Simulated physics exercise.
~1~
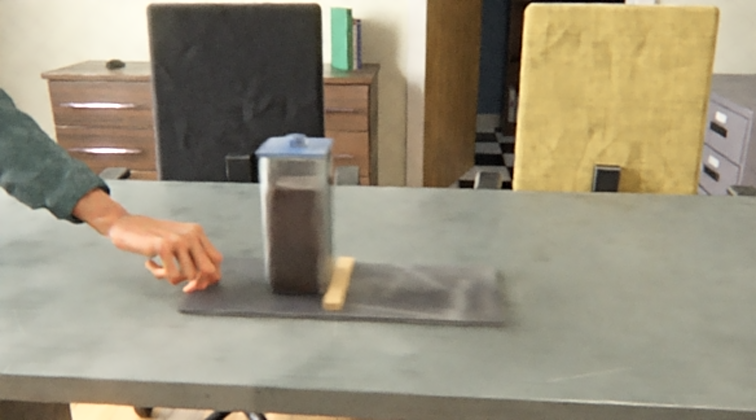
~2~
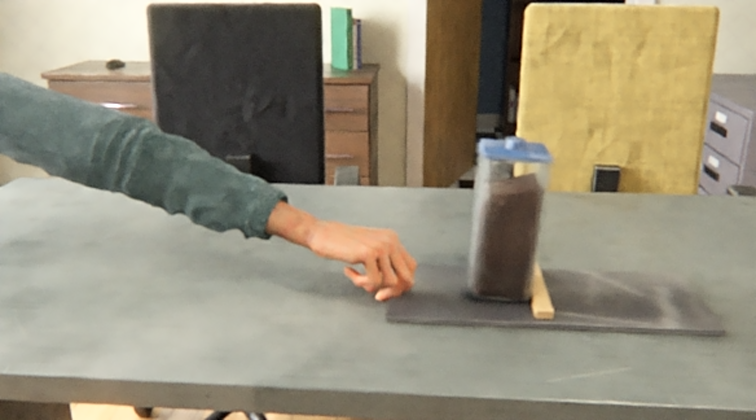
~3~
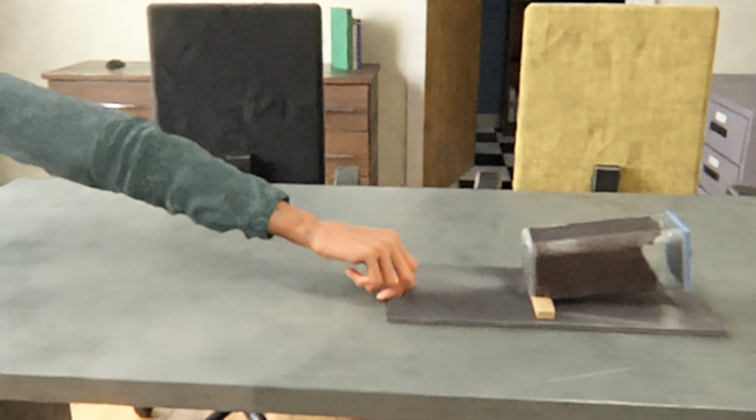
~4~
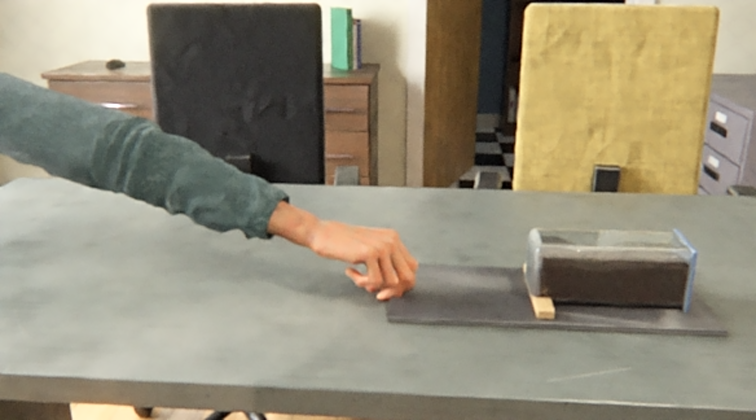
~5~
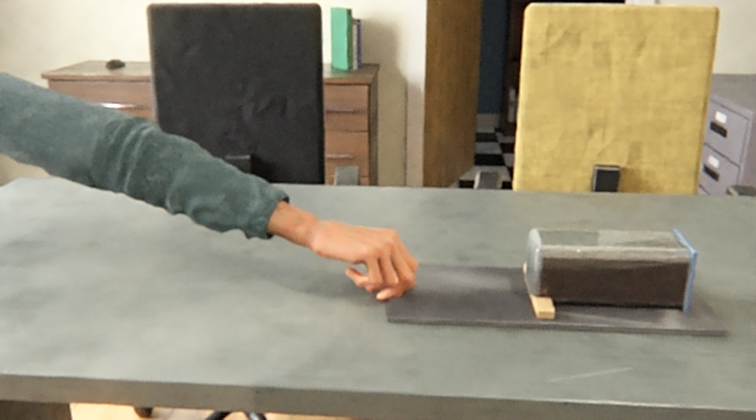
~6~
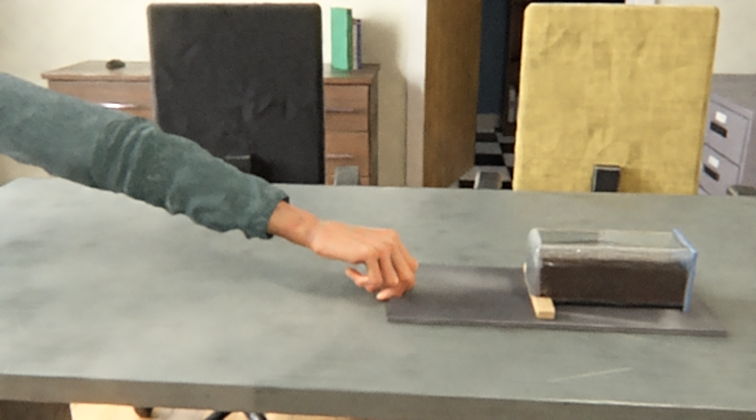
A hand slides a board right and stops, and the canister topples onto its side.
